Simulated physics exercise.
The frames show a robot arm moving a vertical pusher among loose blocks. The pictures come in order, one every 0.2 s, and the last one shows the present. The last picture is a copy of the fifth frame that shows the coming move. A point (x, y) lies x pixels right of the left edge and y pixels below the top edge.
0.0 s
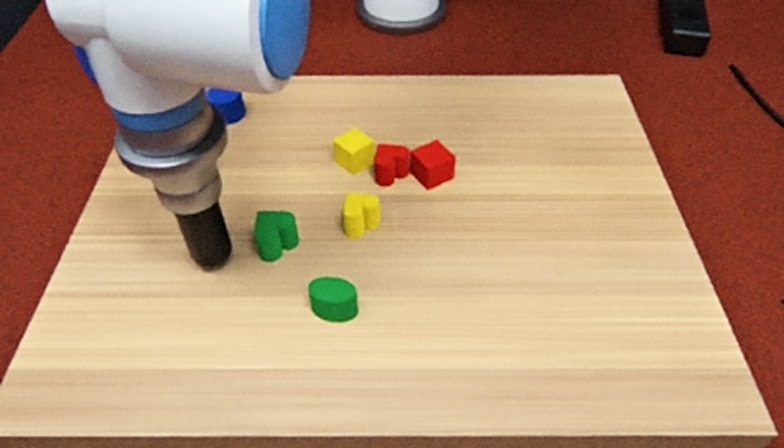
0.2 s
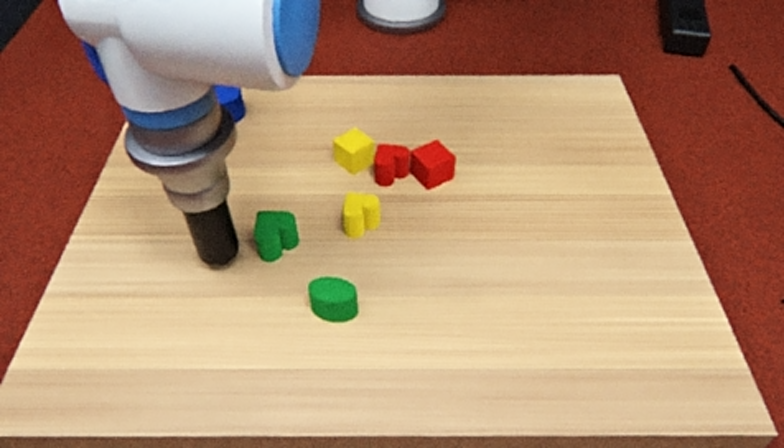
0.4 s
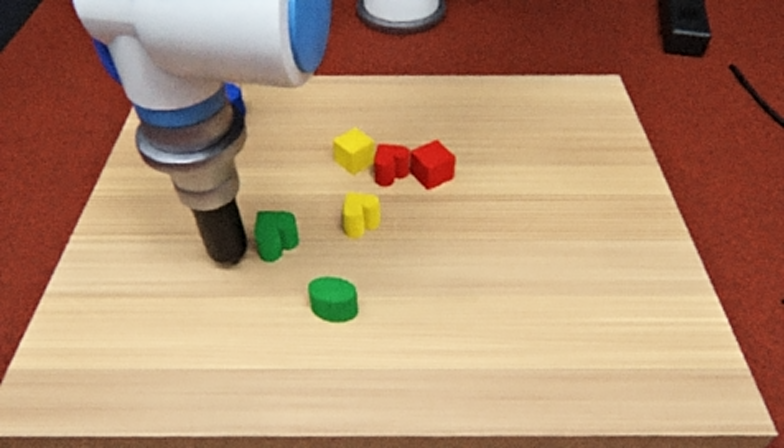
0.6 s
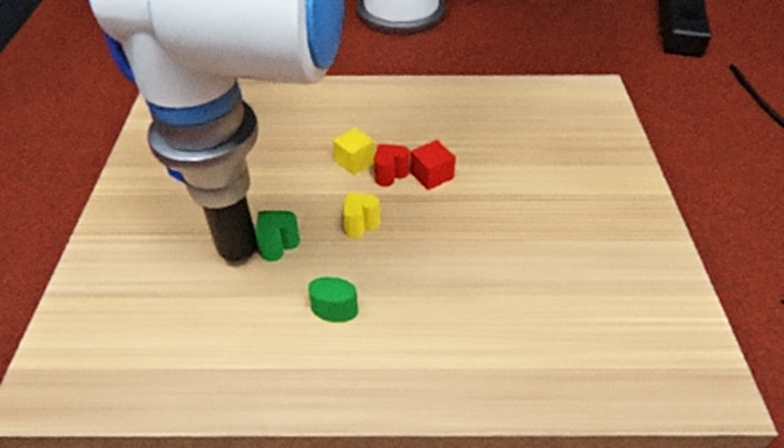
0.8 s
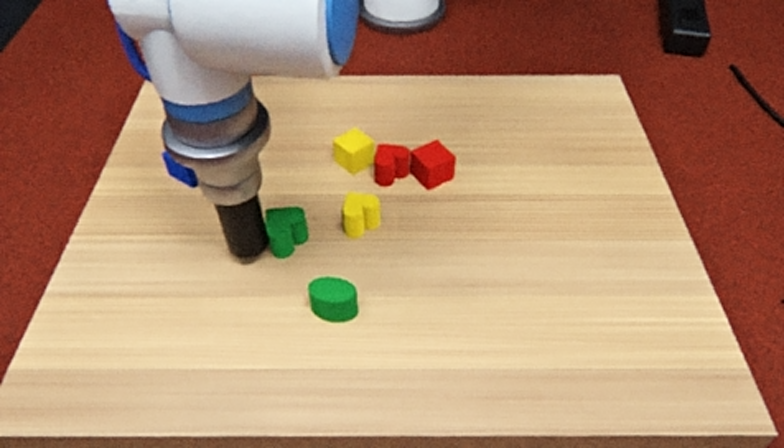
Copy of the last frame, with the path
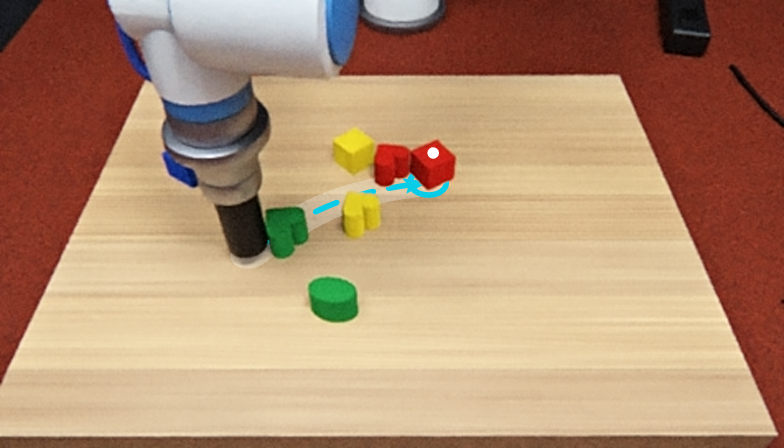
A robot arm slides its black pusher right and nudges the green heart-shaped block slightly.
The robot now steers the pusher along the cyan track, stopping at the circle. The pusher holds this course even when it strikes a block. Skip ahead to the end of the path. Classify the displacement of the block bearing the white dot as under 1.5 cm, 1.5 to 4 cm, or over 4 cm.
Band: 1.5 to 4 cm.
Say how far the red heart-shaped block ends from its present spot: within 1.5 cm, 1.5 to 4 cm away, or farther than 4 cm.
Between 1.5 and 4 cm.
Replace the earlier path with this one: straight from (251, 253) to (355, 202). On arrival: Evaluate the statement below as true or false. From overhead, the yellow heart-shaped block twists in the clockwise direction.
The statement is true.
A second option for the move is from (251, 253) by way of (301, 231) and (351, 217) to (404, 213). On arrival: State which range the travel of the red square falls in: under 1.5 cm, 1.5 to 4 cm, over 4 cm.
It shifts by less than 1.5 cm.
The drawn path runs from (251, 253) by way of (306, 217) and (366, 193) to (428, 182); the dot is on the red square.
The first path, step by step. One third of the way, pusher (305, 208); green heart-shaped block (340, 190), turned 20° clockwise; yellow heart-shaped block (370, 201), turned 35° clockwise.
Two thirds of the way, pusher (366, 184); green heart-shaped block (400, 174), turned 15° clockwise; yellow heart-shaped block (377, 202), turned 65° clockwise; red heart-shaped block (394, 150), turned 20° anticlockwise.
At the end, pusher (429, 174); green heart-shaped block (457, 176), turned 65° clockwise; yellow heart-shaped block (377, 202), turned 65° clockwise; red heart-shaped block (411, 140), turned 105° anticlockwise; red square (465, 147), turned 35° anticlockwise.
